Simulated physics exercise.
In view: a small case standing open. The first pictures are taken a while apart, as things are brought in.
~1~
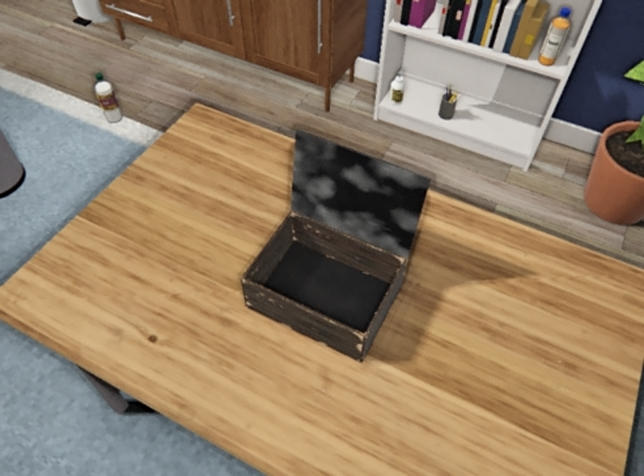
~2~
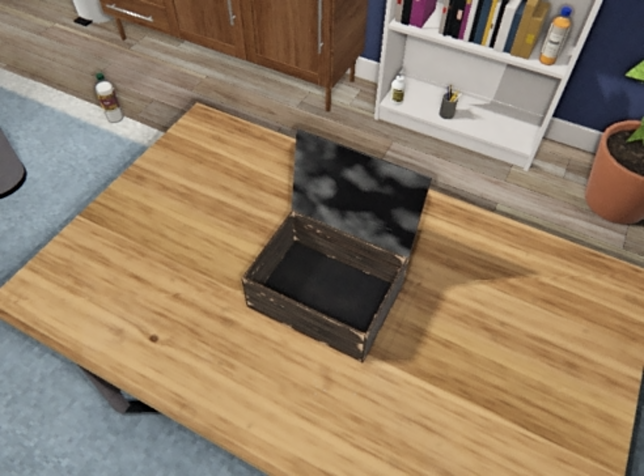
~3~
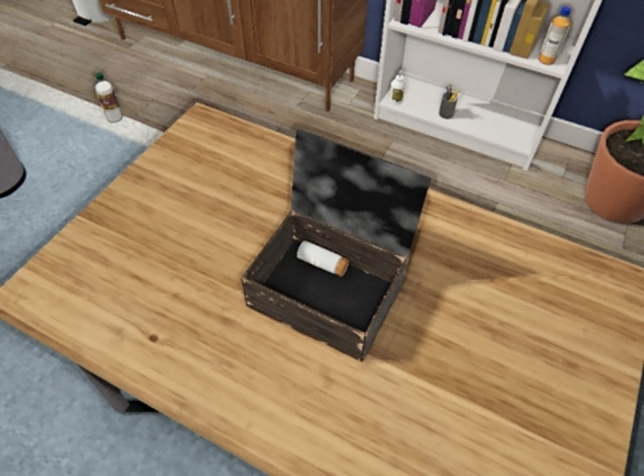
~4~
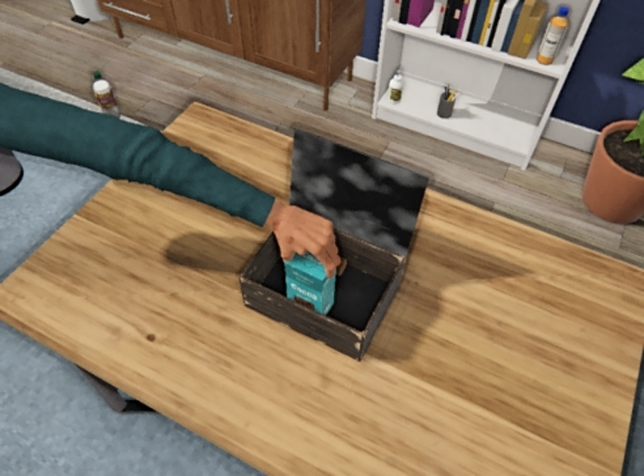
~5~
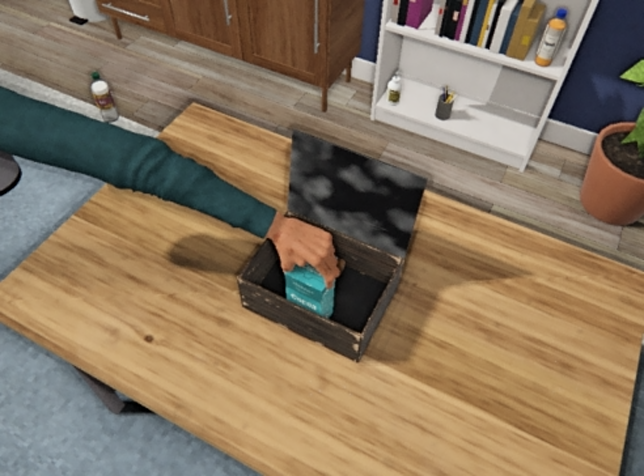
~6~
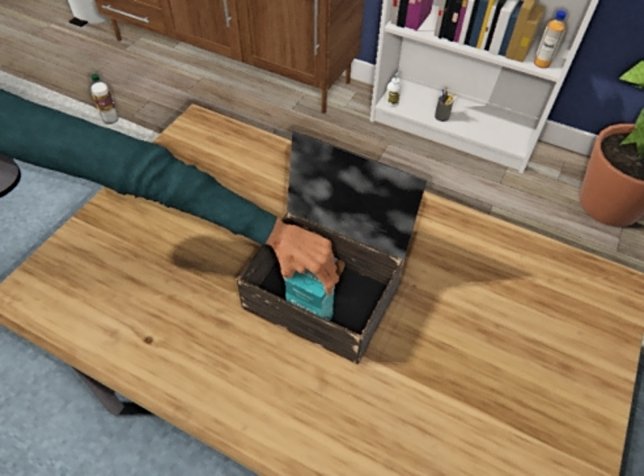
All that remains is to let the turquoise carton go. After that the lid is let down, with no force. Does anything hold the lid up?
It stays ajar.
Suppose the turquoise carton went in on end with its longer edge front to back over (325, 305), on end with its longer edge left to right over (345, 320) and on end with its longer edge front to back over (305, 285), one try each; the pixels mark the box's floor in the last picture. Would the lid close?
In the first case it will not close; in the second case it will not close; in the third case it is held up.
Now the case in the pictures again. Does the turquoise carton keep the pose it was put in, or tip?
It keeps its pose.
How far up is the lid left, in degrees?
Some 20° above the rim.
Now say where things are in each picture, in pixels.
In the first frame, the last thing is not in view yet.
In the second frame, the last thing is not in view yet.
In the third frame, the last thing is not in view yet; white shaker (323, 259).
In the fourth frame, still above its spot; turquoise carton (311, 284).
In the fifth frame, still above its spot; turquoise carton (310, 294).
In the sixth frame, put in, still held; turquoise carton (310, 300).
Then, 1.20 s on from there, lid starting down.
Then, 1.60 s on from there, lid 58° above the rim.
Then, 1.90 s on from there, lid 33° above the rim.
In the end, lid 20° above the rim; both unmoved. At the end, from the last picture's camera, turquoise carton near (310, 300).
